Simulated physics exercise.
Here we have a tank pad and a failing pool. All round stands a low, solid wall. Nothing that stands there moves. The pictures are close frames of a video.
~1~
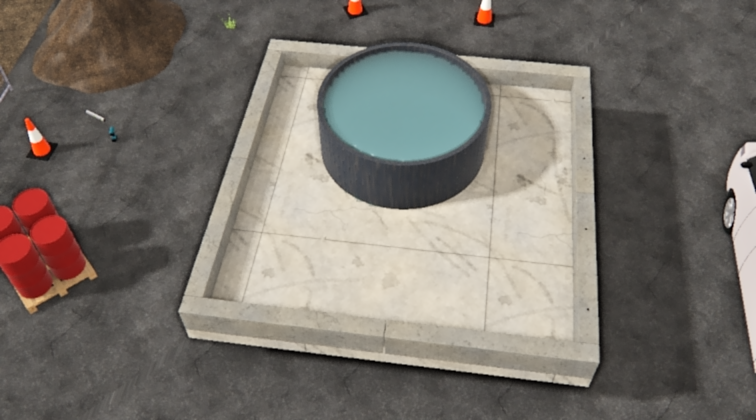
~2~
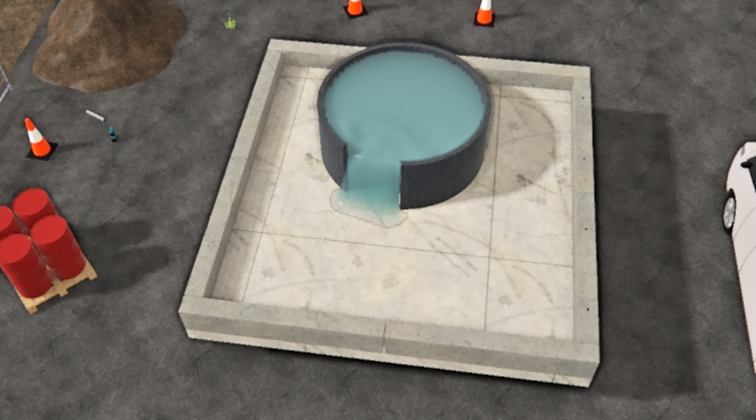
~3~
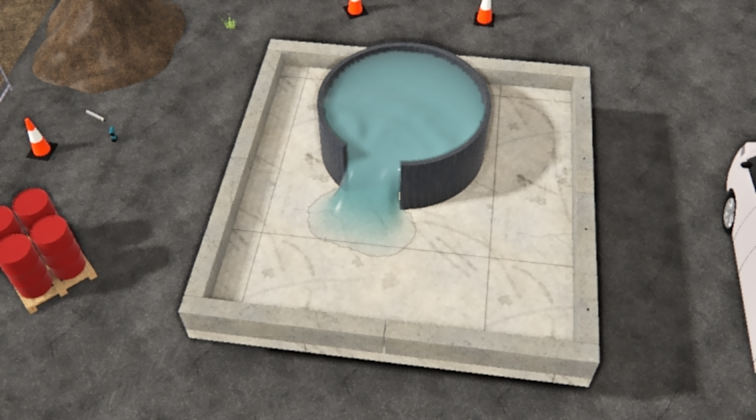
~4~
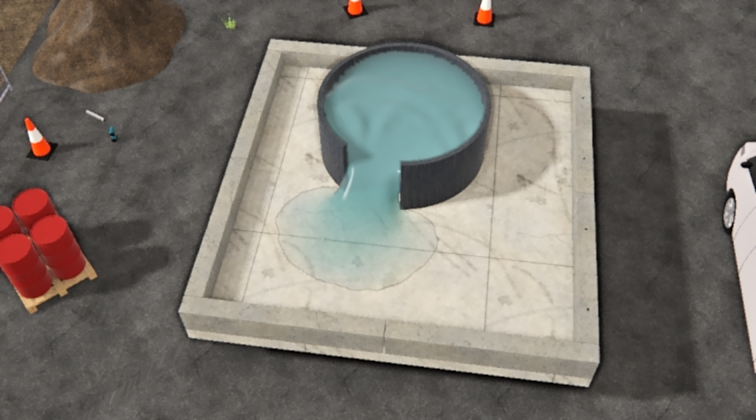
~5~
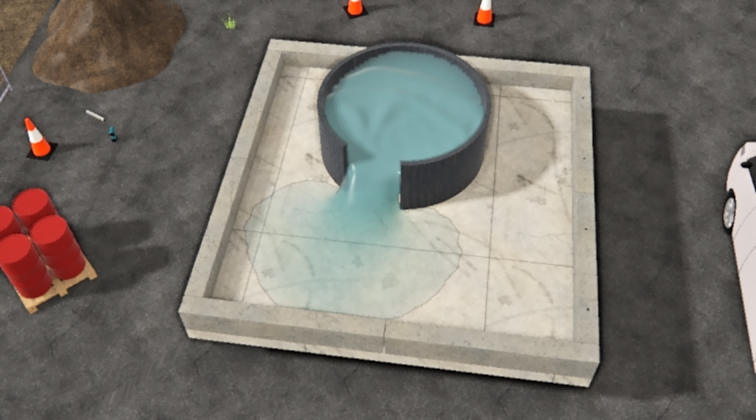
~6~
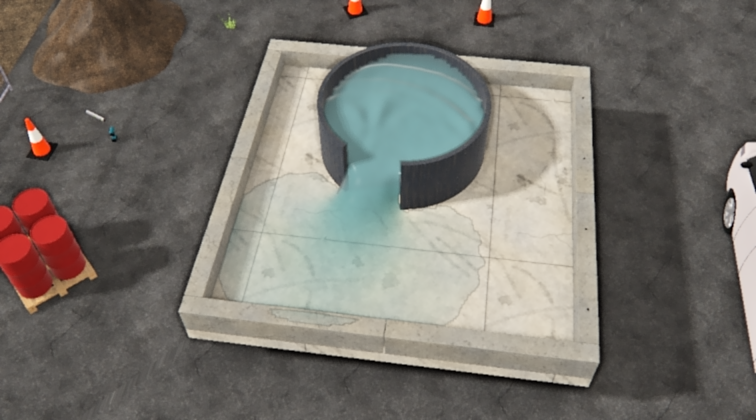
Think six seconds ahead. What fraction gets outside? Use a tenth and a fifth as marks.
Over the wall goes not even a tenth.
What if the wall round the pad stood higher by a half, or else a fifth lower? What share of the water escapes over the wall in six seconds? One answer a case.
In turn 0 and 10 per cent.
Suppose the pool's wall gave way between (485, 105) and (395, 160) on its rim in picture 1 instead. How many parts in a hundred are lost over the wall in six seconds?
Near 12 in a hundred.
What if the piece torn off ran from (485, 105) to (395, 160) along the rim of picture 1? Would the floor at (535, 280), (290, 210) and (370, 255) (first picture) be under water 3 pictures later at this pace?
One after the other: Covered, not flooded, wet.
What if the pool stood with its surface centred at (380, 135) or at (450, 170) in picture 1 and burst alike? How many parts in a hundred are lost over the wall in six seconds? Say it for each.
Near 10 and 10 in a hundred.
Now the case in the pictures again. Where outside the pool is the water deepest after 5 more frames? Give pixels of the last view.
I would point to (209, 309).
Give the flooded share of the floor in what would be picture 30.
Roughly 95 per cent.
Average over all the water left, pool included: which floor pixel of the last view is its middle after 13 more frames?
Around (380, 202).
A moment on, water covers 35 % of the floor; the low wall has let 0 % over.
Next, water covers 40 % of the floor; the low wall has let 1 % over.
Then, water covers 45 % of the floor; the low wall has let 5 % over.
Later, water covers 75 % of the floor; the low wall has let 6 % over.
In the end, water covers 80 % of the floor; the low wall has let 6 % over.
